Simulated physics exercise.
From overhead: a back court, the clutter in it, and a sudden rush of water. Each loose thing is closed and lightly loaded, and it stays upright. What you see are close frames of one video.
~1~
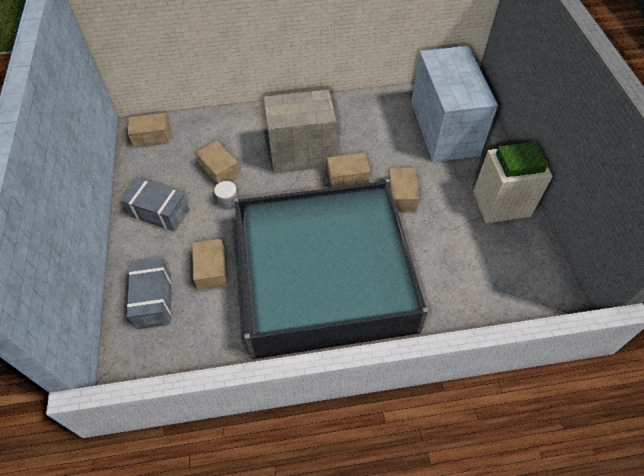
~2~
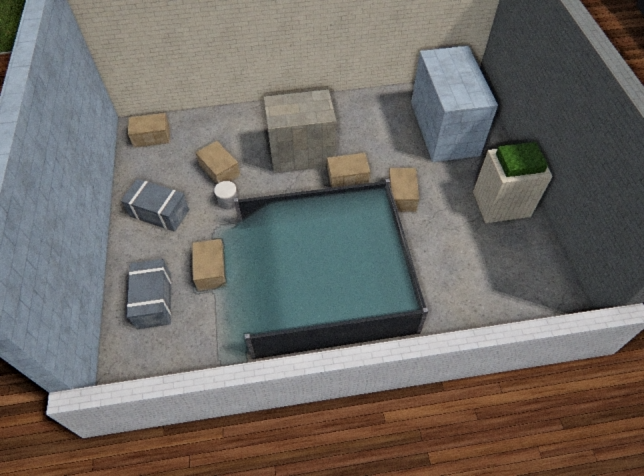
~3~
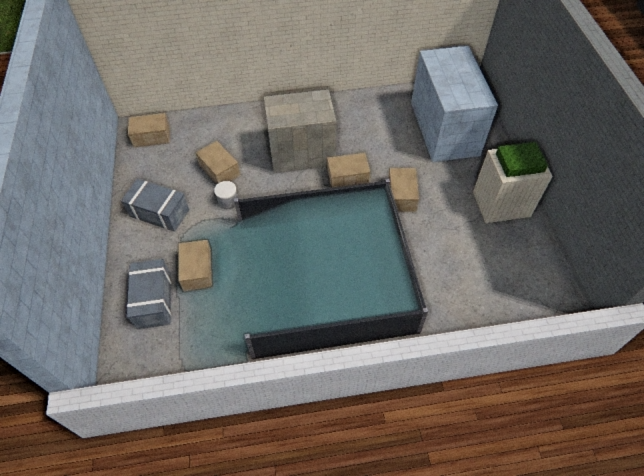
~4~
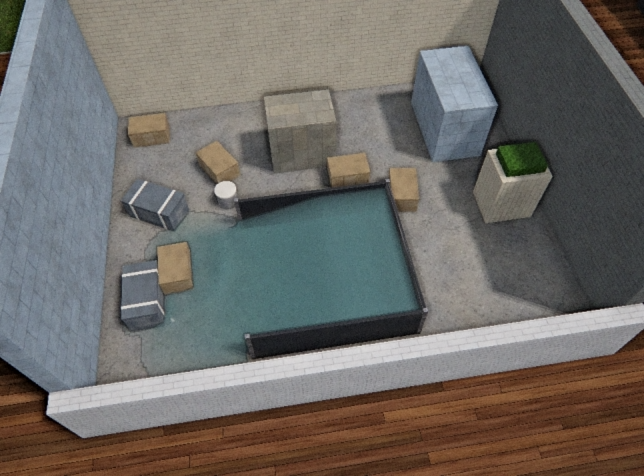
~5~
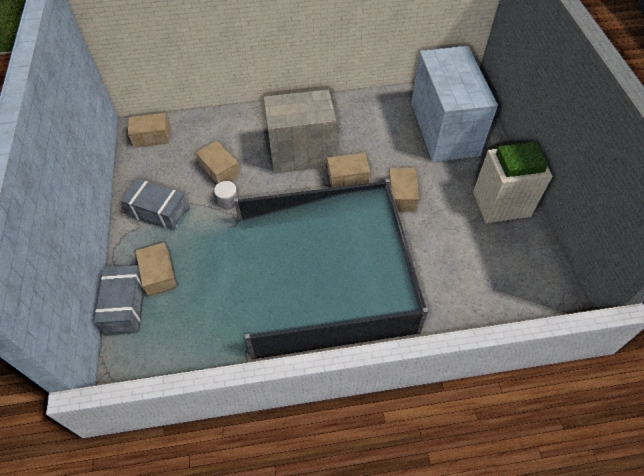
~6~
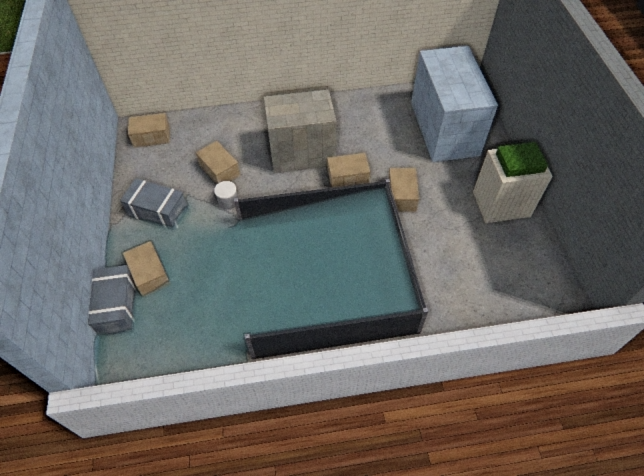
At the start, a square pool of water stands walled in among scattered crates and trunks in a court. Its left side opens and water spreads left across the floor, pushing the nearest crate left, then a strapped trunk too, until both sit near the left wall while the other objects stay put.
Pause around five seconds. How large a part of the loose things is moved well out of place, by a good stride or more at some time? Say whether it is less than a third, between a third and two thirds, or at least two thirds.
It is at least two thirds.
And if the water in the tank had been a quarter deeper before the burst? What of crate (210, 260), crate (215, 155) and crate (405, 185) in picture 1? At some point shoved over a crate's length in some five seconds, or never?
Note, listed order: Covered it / covered it / didn't cover it.
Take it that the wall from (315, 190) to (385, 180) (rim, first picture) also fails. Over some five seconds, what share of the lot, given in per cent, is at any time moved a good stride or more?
Roughly 50 percent.
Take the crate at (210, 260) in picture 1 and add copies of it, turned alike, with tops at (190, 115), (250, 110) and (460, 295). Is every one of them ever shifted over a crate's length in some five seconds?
Outcome per entry: Knocked aside / knocked aside / stays where it is.
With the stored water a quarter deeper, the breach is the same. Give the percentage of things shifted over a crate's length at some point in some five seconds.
I get 80 percent.
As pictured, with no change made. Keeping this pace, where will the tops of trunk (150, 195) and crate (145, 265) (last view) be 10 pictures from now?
My guess is around (146, 130) and around (145, 222).
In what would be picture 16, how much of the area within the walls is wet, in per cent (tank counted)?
I'd estimate around 35 percent.
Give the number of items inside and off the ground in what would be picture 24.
3 in total.
A moment on, 1 of 8 are well off their spots; 2 afloat.
Next, 3 of 8 are well off their spots; 3 afloat.
Later, 4 of 8 are well off their spots; 3 afloat.
In the end, 6 of 8 are well off their spots, and 6 have been at some point; 5 afloat.
